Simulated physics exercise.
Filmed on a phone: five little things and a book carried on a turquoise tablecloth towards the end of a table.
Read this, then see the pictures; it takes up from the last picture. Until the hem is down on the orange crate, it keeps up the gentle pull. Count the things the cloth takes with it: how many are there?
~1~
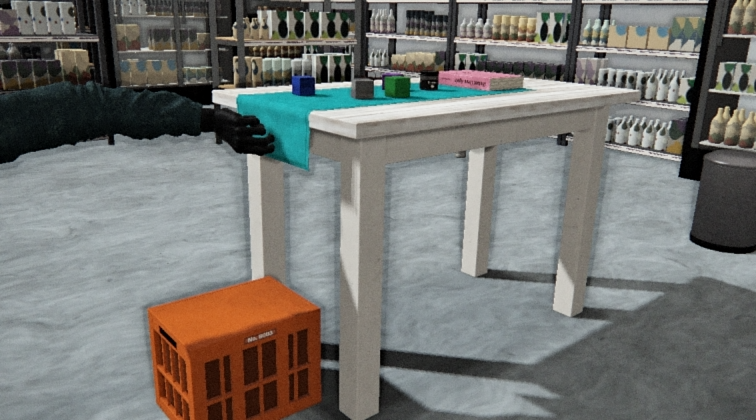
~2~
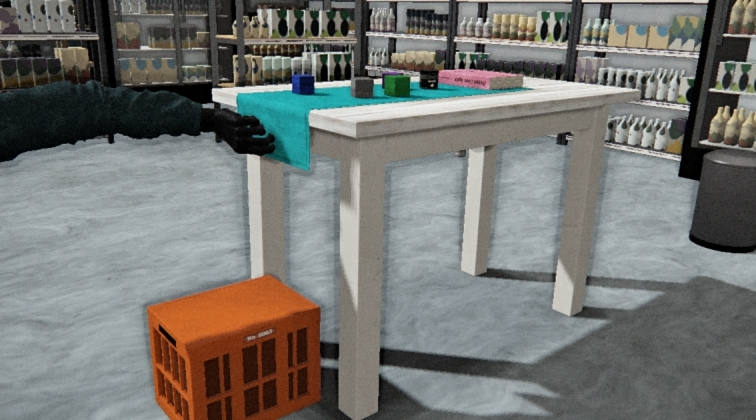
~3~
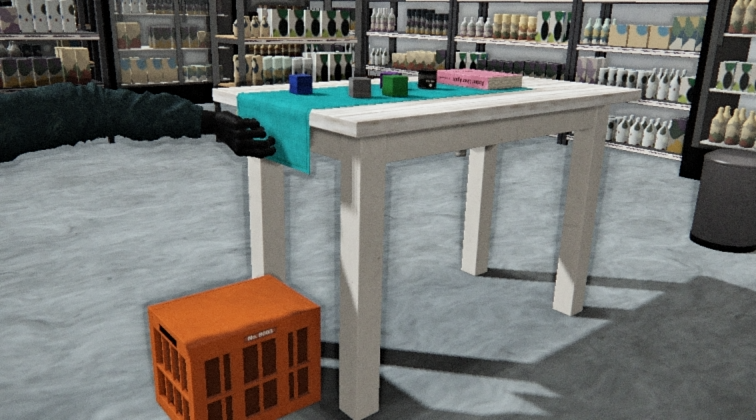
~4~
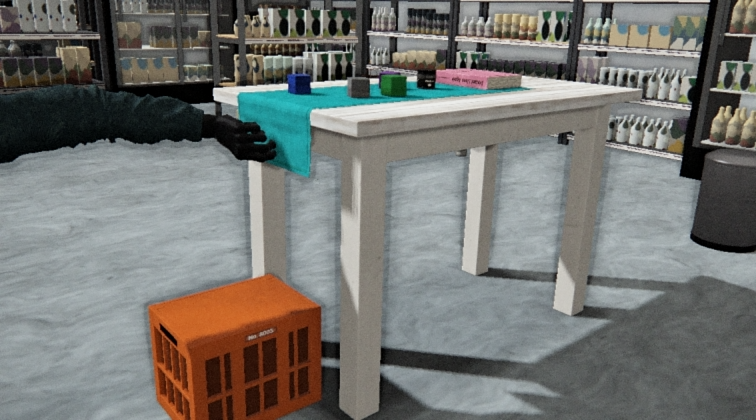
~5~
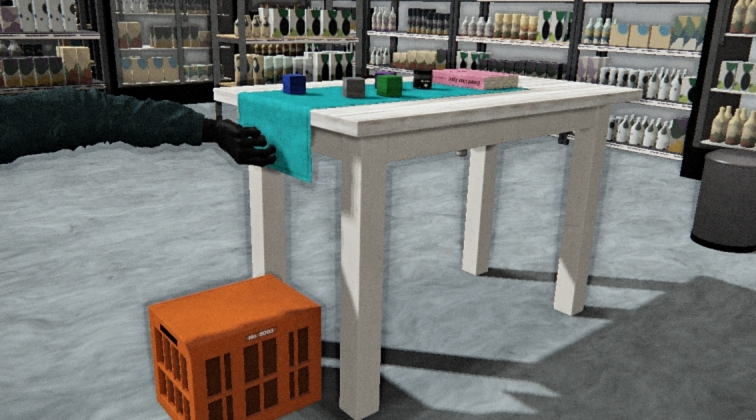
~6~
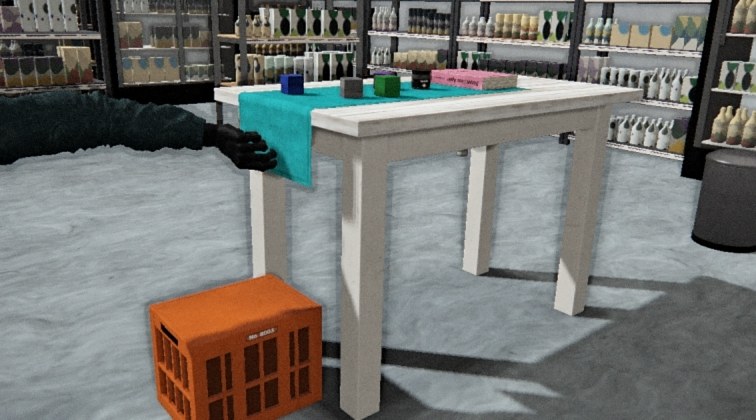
In all, three slip off.
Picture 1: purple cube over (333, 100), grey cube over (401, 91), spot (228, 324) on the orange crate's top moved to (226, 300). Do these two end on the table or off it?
As for the purple cube, it leaves the top; as for the grey cube, it stays in place.
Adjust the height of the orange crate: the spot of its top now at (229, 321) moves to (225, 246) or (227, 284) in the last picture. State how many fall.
Going over the edge would be 1 and 2.
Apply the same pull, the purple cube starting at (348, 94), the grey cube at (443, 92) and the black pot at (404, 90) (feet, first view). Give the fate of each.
Note - purple cube lost, grey cube retained, black pot retained.
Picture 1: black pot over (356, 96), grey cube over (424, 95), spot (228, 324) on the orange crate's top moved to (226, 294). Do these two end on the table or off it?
Outcome: Black pot is gone; grey cube keeps its perch.
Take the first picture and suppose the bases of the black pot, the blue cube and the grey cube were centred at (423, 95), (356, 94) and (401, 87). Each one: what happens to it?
As for the black pot, it stays where it is; the blue cube tips off; the grey cube stays where it is.
Early on, hem near (272, 252); blue cube and grey cube gone.
Midway, hem on the crate; blue cube, grey cube and green cube gone.
Finally, hem on the crate; blue cube, grey cube and green cube gone. The table loses three.
